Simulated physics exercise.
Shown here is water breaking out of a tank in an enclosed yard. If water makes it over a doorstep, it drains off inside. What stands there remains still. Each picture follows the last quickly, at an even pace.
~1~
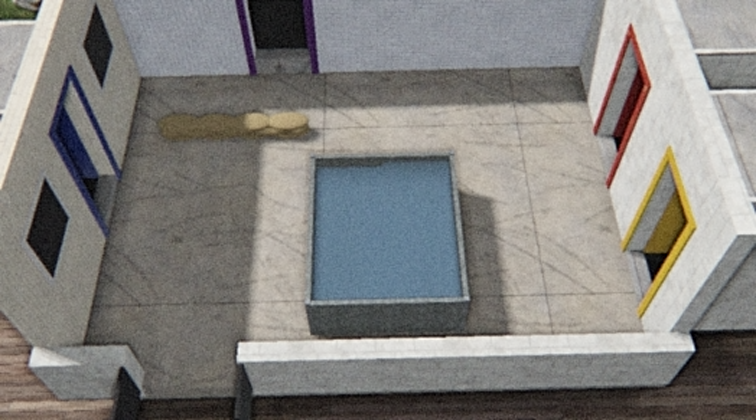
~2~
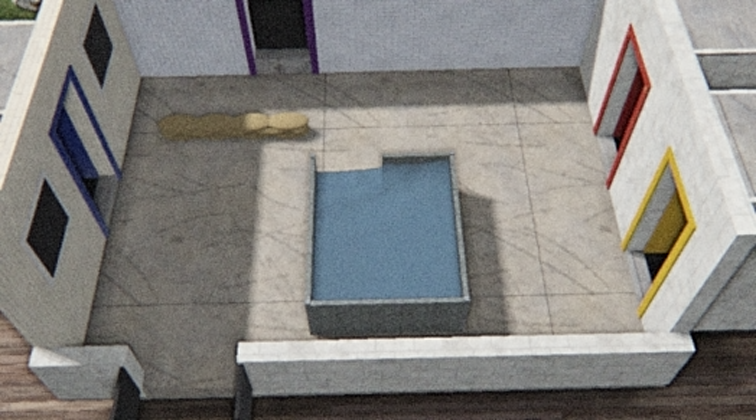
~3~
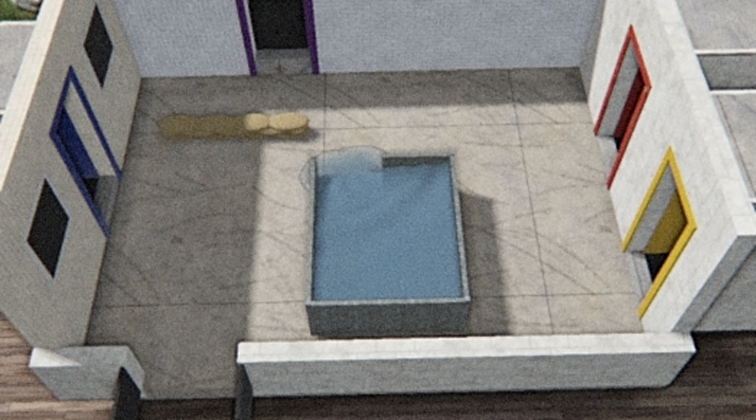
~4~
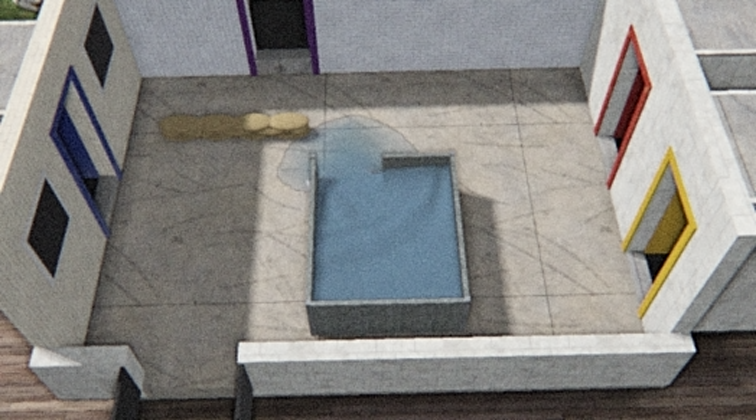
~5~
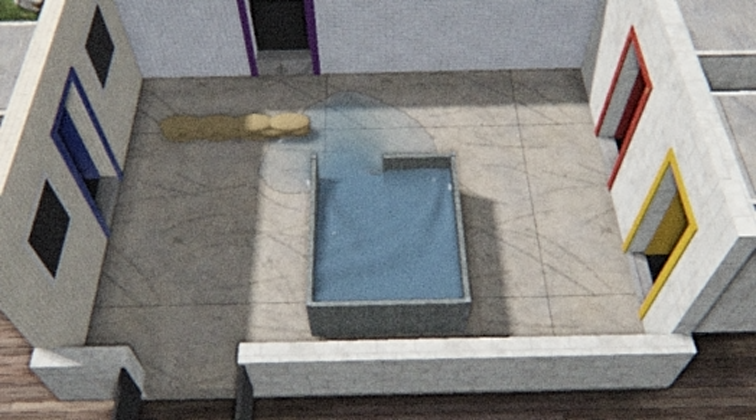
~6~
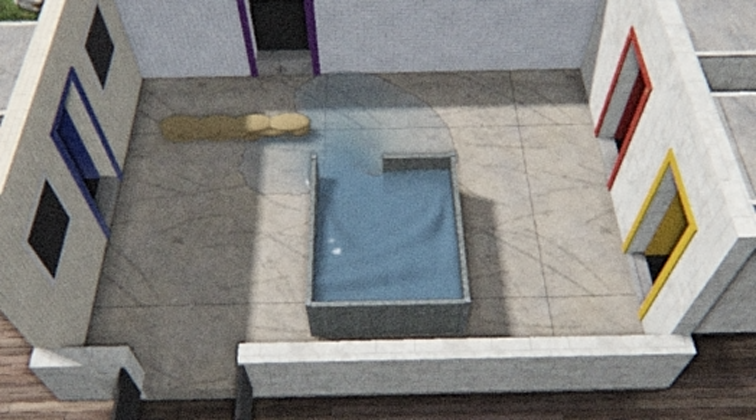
A water tank in a walled yard sat full and still, then a gap opened in its far side and water poured out, spreading in a thin sheet across the floor toward the back wall.
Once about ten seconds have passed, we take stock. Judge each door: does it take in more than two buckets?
One by one: Blue door: Not beyond two buckets; yellow door: Not beyond two buckets; red door: Beyond two buckets; purple door: Not beyond two buckets.
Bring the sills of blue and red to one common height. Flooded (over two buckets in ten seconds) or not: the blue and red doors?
Then: Blue is over, red keeps below it.
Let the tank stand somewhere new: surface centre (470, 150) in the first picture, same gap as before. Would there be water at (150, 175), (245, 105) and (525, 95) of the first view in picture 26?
As listed: Reached, reached, reached.
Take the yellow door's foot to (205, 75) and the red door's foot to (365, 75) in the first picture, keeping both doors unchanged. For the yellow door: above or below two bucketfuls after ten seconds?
Yellow: Exceeds it.
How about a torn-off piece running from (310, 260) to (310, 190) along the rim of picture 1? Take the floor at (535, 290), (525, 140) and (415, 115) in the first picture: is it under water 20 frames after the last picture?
Untouched, untouched, untouched.
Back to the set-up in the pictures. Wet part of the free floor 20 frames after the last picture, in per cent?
That comes to about 55 per cent.
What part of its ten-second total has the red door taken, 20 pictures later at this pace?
Estimate: Some 5 per cent.
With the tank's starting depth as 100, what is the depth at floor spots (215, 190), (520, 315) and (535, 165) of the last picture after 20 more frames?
In order: About 2, 0 and 4 in a hundred.
A moment on, water covers 25 % of the floor; the blue door not reached, the yellow door not reached, the red door not reached, the purple door wet at the sill, nothing in.
Next, water covers 35 % of the floor; the blue door wet at the sill, nothing in, the yellow door not reached, the red door not reached, the purple door under two buckets in.
Then, water covers 55 % of the floor; the blue door under two buckets in, the yellow door not reached, the red door under two buckets in, the purple door under two buckets in.
Later, water covers 85 % of the floor; the blue door under two buckets in, the yellow door wet at the sill, nothing in, the red door over two buckets in, the purple door under two buckets in.
In the end, water covers 95 % of the floor; the blue door under two buckets in, the yellow door under two buckets in, the red door over two buckets in, the purple door under two buckets in.
